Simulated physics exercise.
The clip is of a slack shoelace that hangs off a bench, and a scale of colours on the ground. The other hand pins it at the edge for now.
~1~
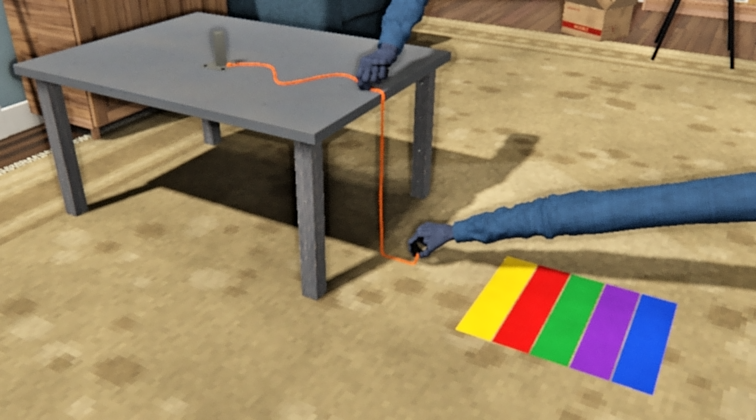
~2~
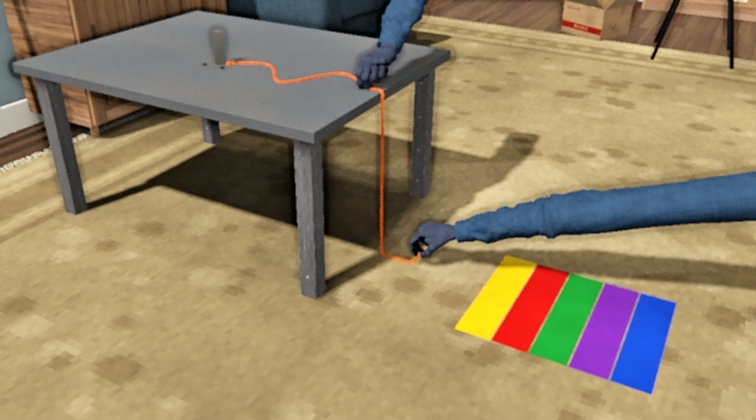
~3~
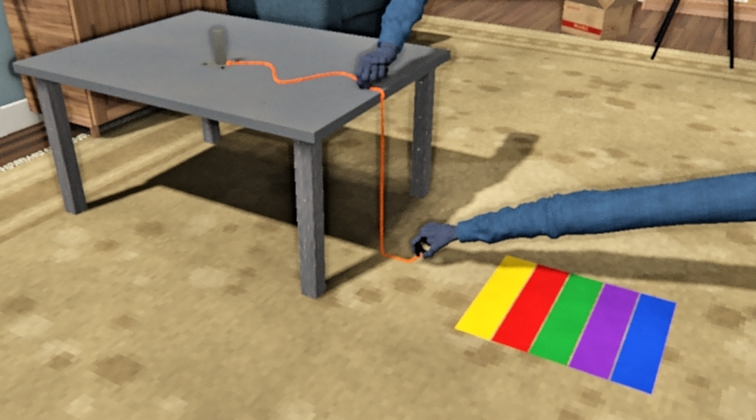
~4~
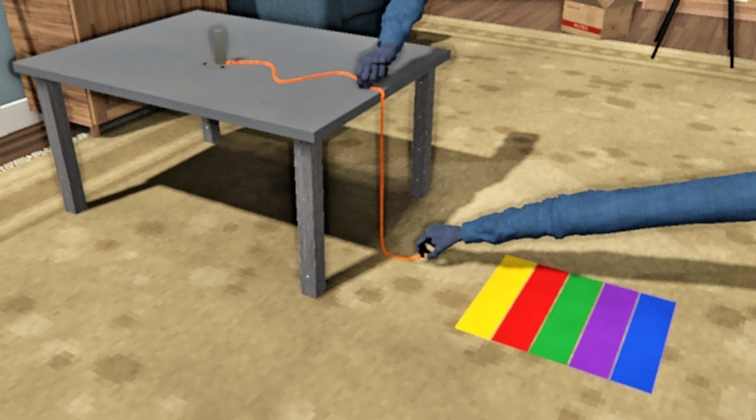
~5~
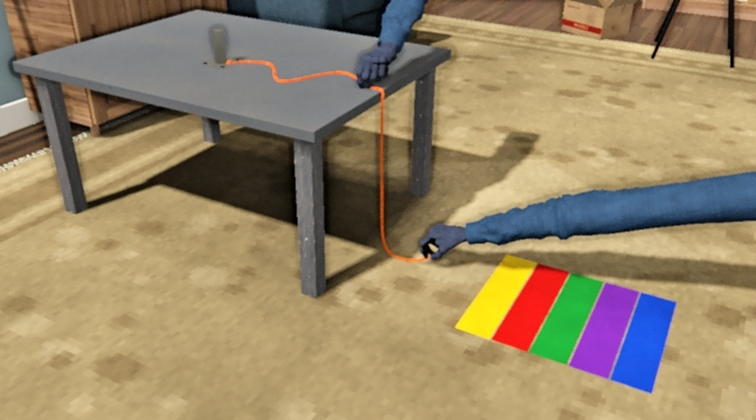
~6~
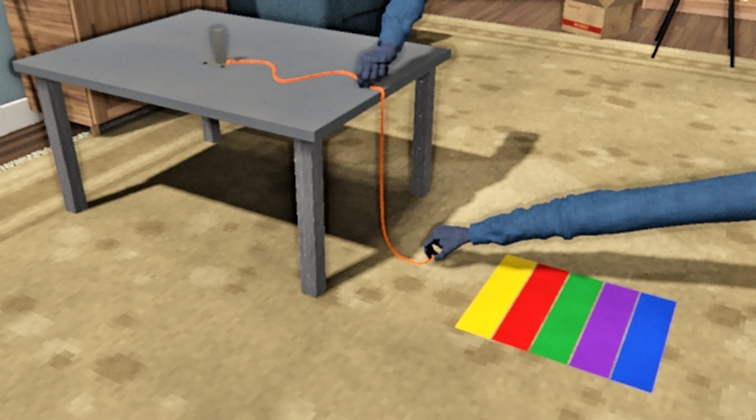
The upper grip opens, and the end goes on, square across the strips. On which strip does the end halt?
It gets as far as the purple strip.
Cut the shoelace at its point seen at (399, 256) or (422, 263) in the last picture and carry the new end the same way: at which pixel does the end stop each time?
The places are (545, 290) and (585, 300).
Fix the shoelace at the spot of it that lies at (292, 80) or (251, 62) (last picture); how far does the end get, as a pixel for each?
Try by try, around (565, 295) and (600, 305).
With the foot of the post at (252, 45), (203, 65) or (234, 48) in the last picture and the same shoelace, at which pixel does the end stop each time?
The places are (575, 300), (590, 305) and (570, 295).
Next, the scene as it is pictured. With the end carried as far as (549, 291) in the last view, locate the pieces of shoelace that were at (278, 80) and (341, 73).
At (313, 76), then (375, 89).
Soon after, end near (549, 291); over red.
Then, end near (587, 303); over green.
At full stretch, end near (609, 309); over purple. The purple one.
